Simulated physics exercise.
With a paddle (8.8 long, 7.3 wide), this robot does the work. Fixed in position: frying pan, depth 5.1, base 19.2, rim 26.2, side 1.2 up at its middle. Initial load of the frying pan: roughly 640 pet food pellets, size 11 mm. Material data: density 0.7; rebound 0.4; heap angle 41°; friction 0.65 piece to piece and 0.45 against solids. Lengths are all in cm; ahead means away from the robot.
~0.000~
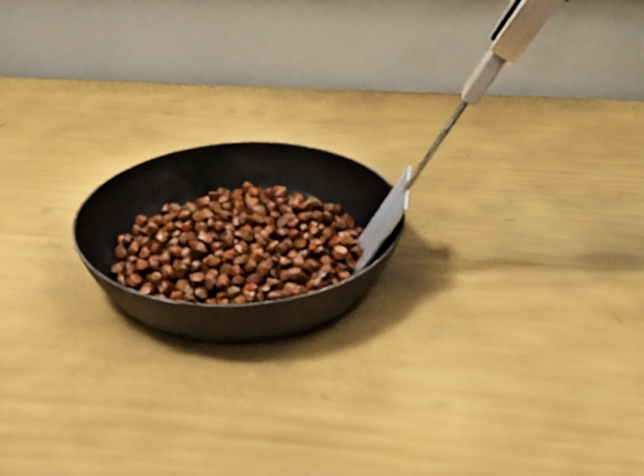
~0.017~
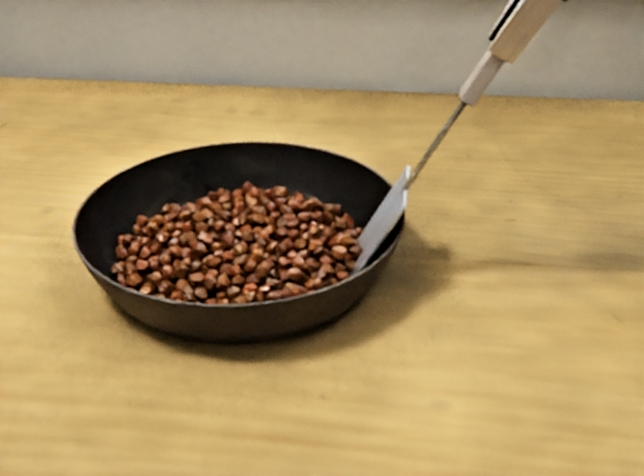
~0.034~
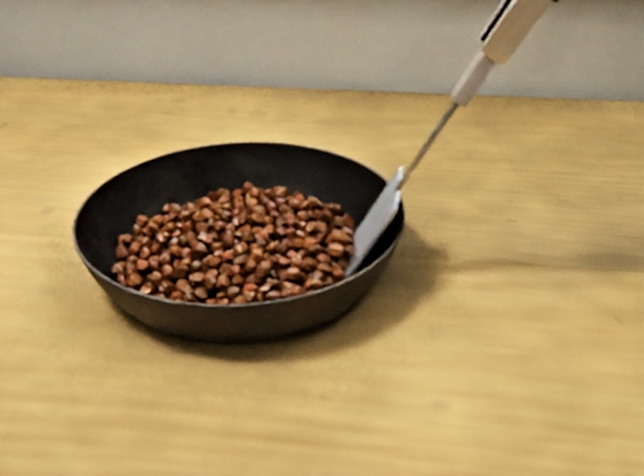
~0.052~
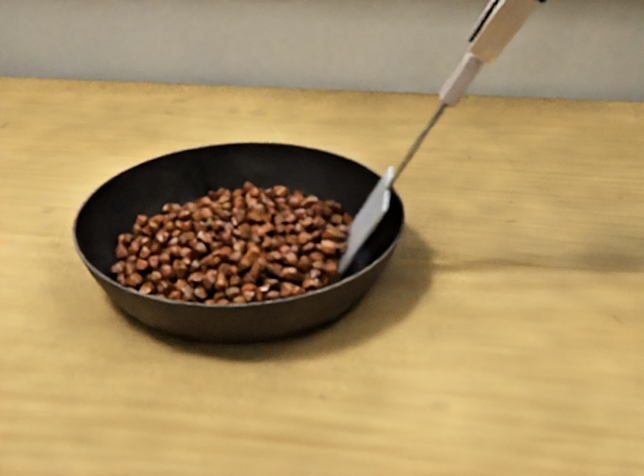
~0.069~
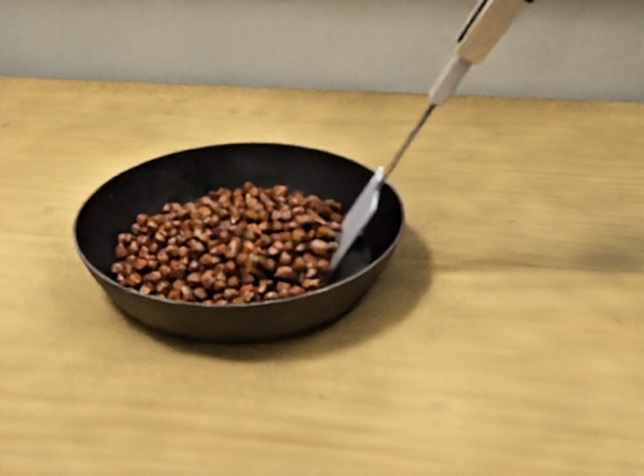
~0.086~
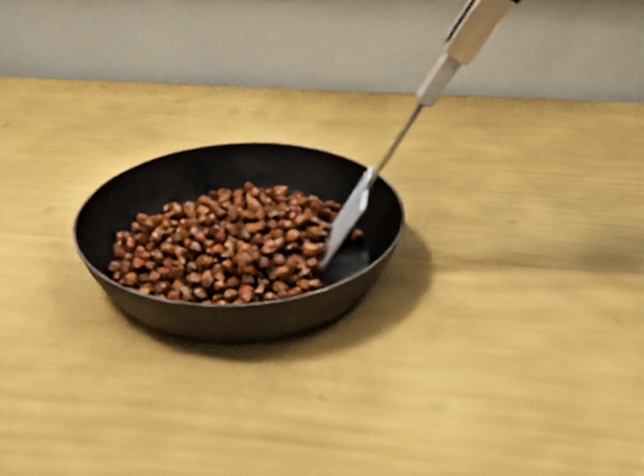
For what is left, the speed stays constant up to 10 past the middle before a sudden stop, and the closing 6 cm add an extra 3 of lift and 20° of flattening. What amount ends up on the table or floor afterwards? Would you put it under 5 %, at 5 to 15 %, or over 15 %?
I would say 5 to 15 %.
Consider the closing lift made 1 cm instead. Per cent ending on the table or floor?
I'd reckon around 5 per cent.
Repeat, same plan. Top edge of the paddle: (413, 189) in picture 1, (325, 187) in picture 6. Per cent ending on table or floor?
It comes to something like 25 %, give or take.
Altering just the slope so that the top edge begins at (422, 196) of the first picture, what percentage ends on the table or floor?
I'd estimate close to 10 per cent.
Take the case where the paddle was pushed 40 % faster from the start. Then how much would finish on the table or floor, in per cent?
In that case, around 20 per cent would end on the table or floor.
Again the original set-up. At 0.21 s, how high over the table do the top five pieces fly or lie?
Estimated height above table: Approx. 5 cm.
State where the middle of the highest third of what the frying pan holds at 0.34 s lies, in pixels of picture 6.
It is centred at about (143, 217).
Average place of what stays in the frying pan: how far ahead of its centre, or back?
What stays is shifted forward by around 4.0 cm.
After 0.21 s, sloping 61°, highest piece 5 above the table; 645 in the frying pan.
After 0.34 s, sloping 54°, highest piece 7 above the table; 645 in the frying pan.
After 0.60 s, sloping 41°, highest piece 7 above the table; 578 in the frying pan, 63 on the table or floor, 4 on the blade or in flight.
After 1.65 s, sloping 41°, highest piece 7 above the table; 578 in the frying pan, 67 on the table or floor.
In the end, 578 in the frying pan, 67 on the table or floor. That is 10 % on the table or floor.
